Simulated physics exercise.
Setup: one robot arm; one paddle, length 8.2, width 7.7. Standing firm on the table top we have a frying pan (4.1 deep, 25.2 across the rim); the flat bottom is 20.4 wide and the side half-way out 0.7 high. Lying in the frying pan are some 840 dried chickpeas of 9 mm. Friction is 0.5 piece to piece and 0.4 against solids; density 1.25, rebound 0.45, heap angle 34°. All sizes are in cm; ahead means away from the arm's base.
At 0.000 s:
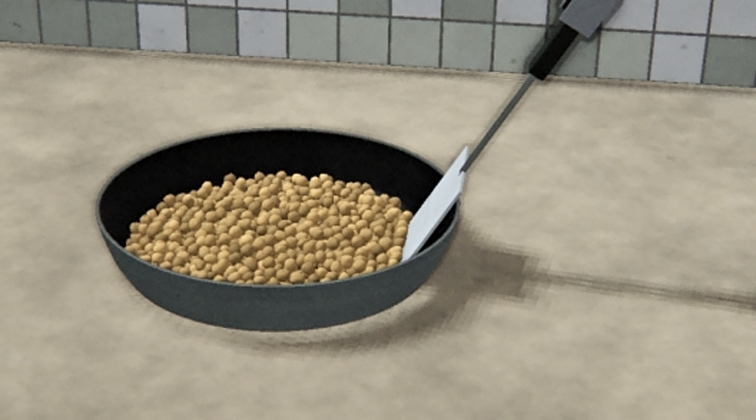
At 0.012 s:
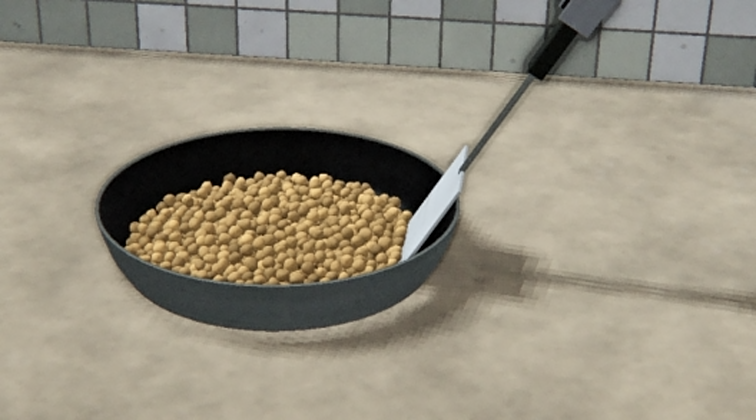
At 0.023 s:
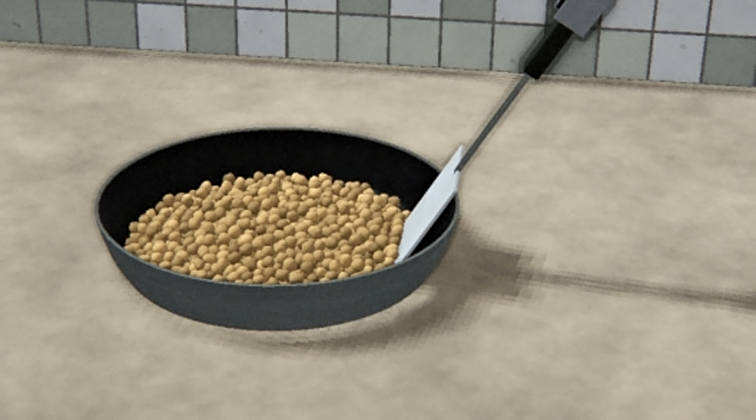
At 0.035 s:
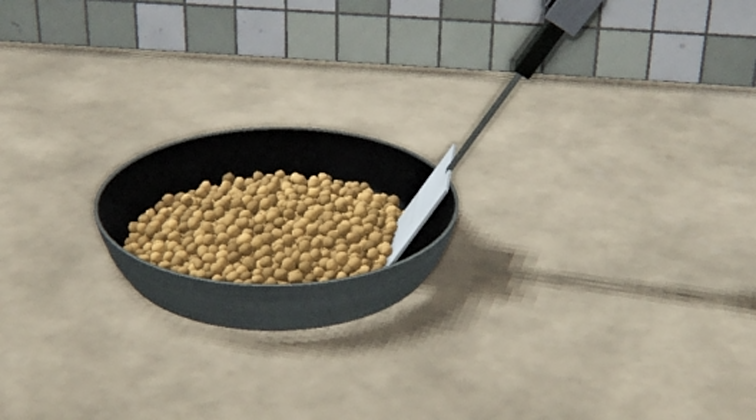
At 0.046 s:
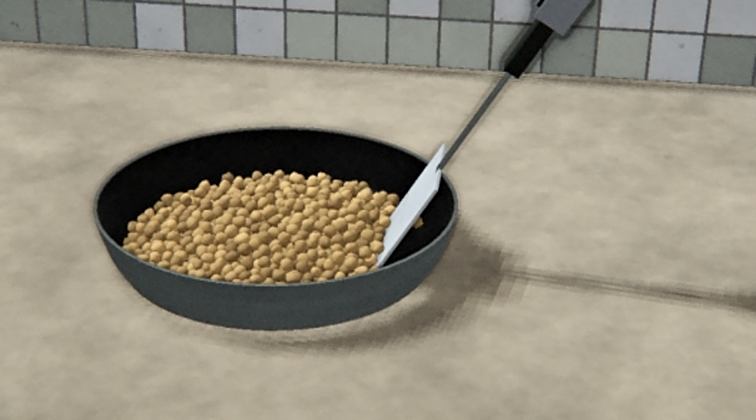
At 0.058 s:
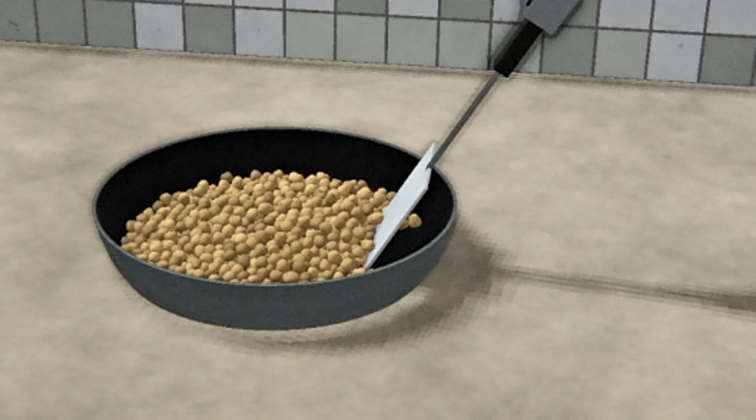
A dark frying pan heaped with tan chickpeas sits on a mottled beige table top, seen from above at an angle, with grey and white tiles behind. A pale paddle on a thin metal rod with a black and grey mount reaches in from the upper right, its blade inside the pan's right side. After barely moving, the paddle slides slowly left against the chickpeas, shifting them slightly, while the camera stays still.
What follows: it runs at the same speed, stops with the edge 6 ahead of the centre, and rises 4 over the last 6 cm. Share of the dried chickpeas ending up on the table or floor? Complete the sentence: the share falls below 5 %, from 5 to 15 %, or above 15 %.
The share falls below 5 %.
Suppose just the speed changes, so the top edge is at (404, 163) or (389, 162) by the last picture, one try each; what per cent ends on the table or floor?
Some 10 and 15 per cent.
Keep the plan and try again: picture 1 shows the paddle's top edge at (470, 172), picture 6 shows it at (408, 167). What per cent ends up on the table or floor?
It works out to about 10 %, more or less.
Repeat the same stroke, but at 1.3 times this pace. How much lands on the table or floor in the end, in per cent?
Around 0 percent would finish on the table or floor.
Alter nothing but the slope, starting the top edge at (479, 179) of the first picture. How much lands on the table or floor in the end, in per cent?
Near 0 in a hundred.
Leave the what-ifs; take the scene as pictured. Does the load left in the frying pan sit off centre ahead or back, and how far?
Ahead of centre, roughly 4.0 centimetres.
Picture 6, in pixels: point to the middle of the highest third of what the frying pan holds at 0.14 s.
(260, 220).
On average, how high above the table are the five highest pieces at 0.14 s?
Estimated height above table: Approx. 4 cm.
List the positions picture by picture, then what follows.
The paddle top edge at (465, 169), sloping 59°; upper third of the load around (284, 230), from x 130 to 420, top at y 175; 835 in the frying pan, in the first frame.
The paddle top edge at (464, 168), sloping 59°; upper third of the load around (283, 229), from x 130 to 420, top at y 175, in the second frame.
The paddle top edge at (459, 168), sloping 59°; upper third of the load around (285, 229), from x 130 to 415, top at y 175, in the third frame.
The paddle top edge at (451, 167), sloping 59°; upper third of the load around (288, 228), from x 130 to 415, top at y 175, in the fourth frame.
The paddle top edge at (441, 166), sloping 59°; upper third of the load around (291, 224), from x 125 to 415, top at y 175, in the fifth frame.
The paddle top edge at (431, 165), sloping 59°; upper third of the load around (289, 223), from x 125 to 415, top at y 175; 835 in the frying pan, in the sixth frame.
After 0.14 s, sloping 59°, highest piece 4 above the table; 835 in the frying pan.
After 0.22 s, sloping 59°, highest piece 5 above the table; 835 in the frying pan.
After 0.46 s, sloping 59°, highest piece 4 above the table; 835 in the frying pan.
After 1.51 s, sloping 59°, highest piece 4 above the table; 835 in the frying pan.
In the end, 835 in the frying pan. That is 0 % on the table or floor.
